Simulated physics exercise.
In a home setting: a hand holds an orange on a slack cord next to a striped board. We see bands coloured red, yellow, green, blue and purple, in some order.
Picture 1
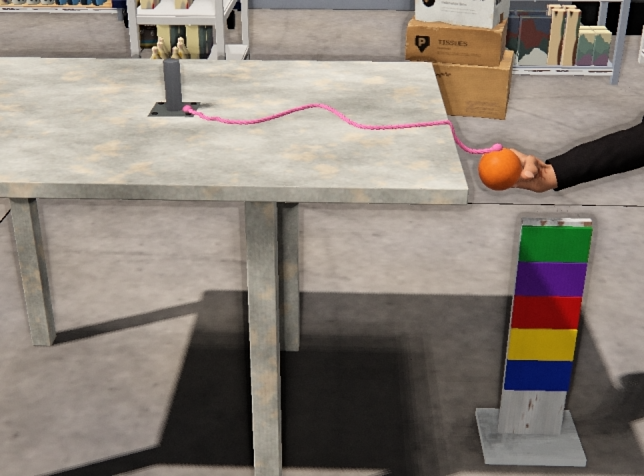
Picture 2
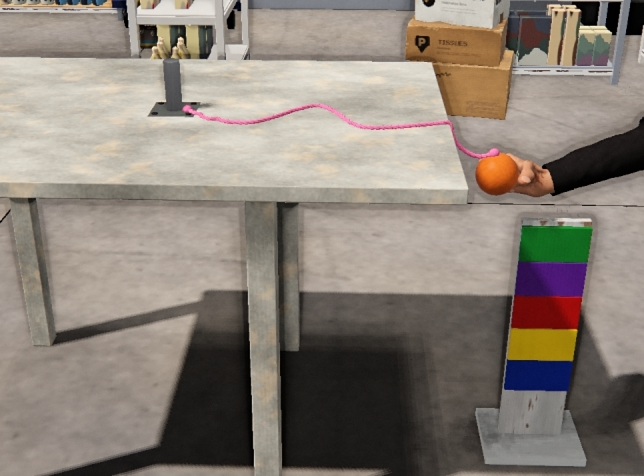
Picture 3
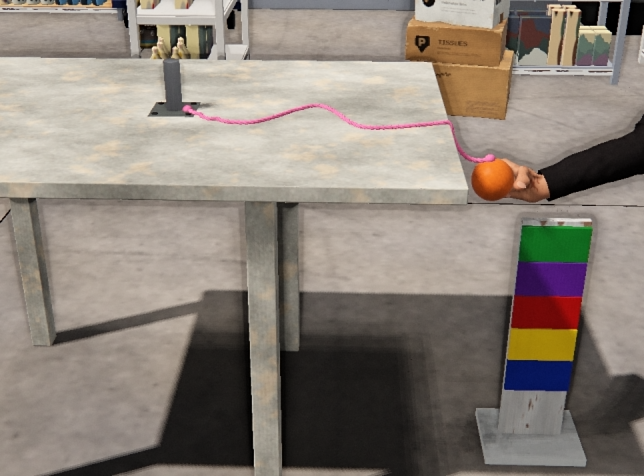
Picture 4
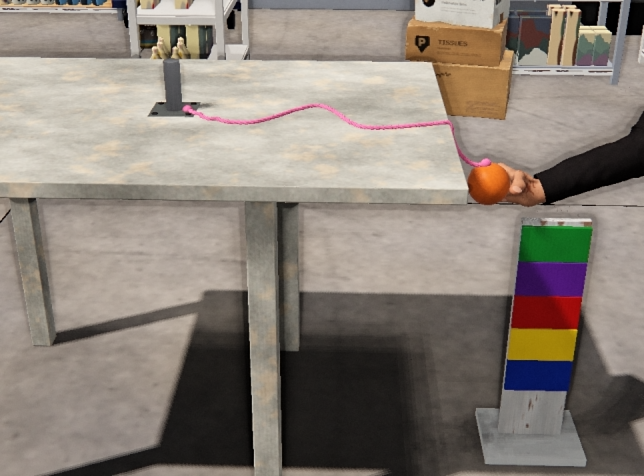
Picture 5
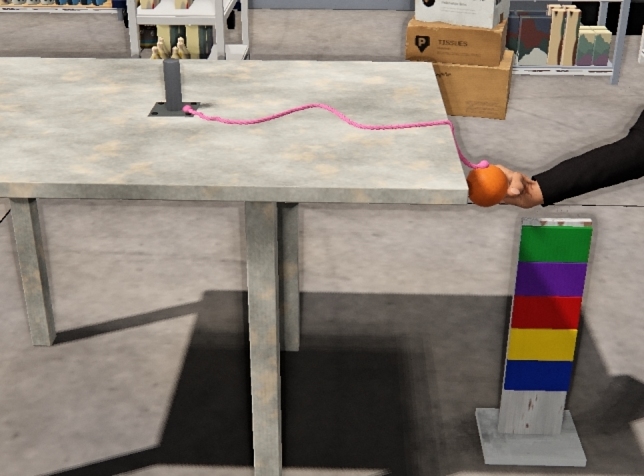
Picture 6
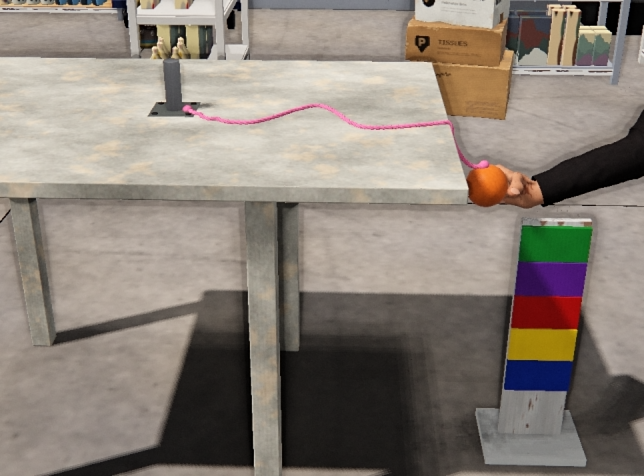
An orange ball, held by a hand in a dark sleeve reaching in from the right, sits beside the corner of a pale, mottled table, seen from slightly above in a room with shelves and cardboard boxes behind. A wavy pink cord runs across the tabletop from a dark bracket to the ball, near an upright board banded green, purple, red, yellow and blue. The hand moves the ball slightly left and down, then stays nearly still, while the camera remains fixed.
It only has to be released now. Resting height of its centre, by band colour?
Purple.
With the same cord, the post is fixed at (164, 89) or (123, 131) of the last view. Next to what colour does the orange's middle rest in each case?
It comes out green the first time and green the second time.
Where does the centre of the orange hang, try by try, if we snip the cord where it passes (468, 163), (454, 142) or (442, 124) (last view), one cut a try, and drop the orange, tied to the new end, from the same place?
Case by case: (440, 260), (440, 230) and (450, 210).
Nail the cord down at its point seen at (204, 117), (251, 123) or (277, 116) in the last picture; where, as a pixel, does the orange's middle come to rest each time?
Going through the three tries, you get (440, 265), (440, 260) and (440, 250).
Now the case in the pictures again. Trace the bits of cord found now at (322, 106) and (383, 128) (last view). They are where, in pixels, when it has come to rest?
In that view they reach (362, 116) and (449, 133).
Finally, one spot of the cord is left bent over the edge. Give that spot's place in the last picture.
That spot is roughly at (377, 128).
Soon after, orange near (469, 271); level with purple.
Then, orange near (419, 271); level with purple.
At rest, orange near (441, 274); level with purple. Its middle rests at the purple band.
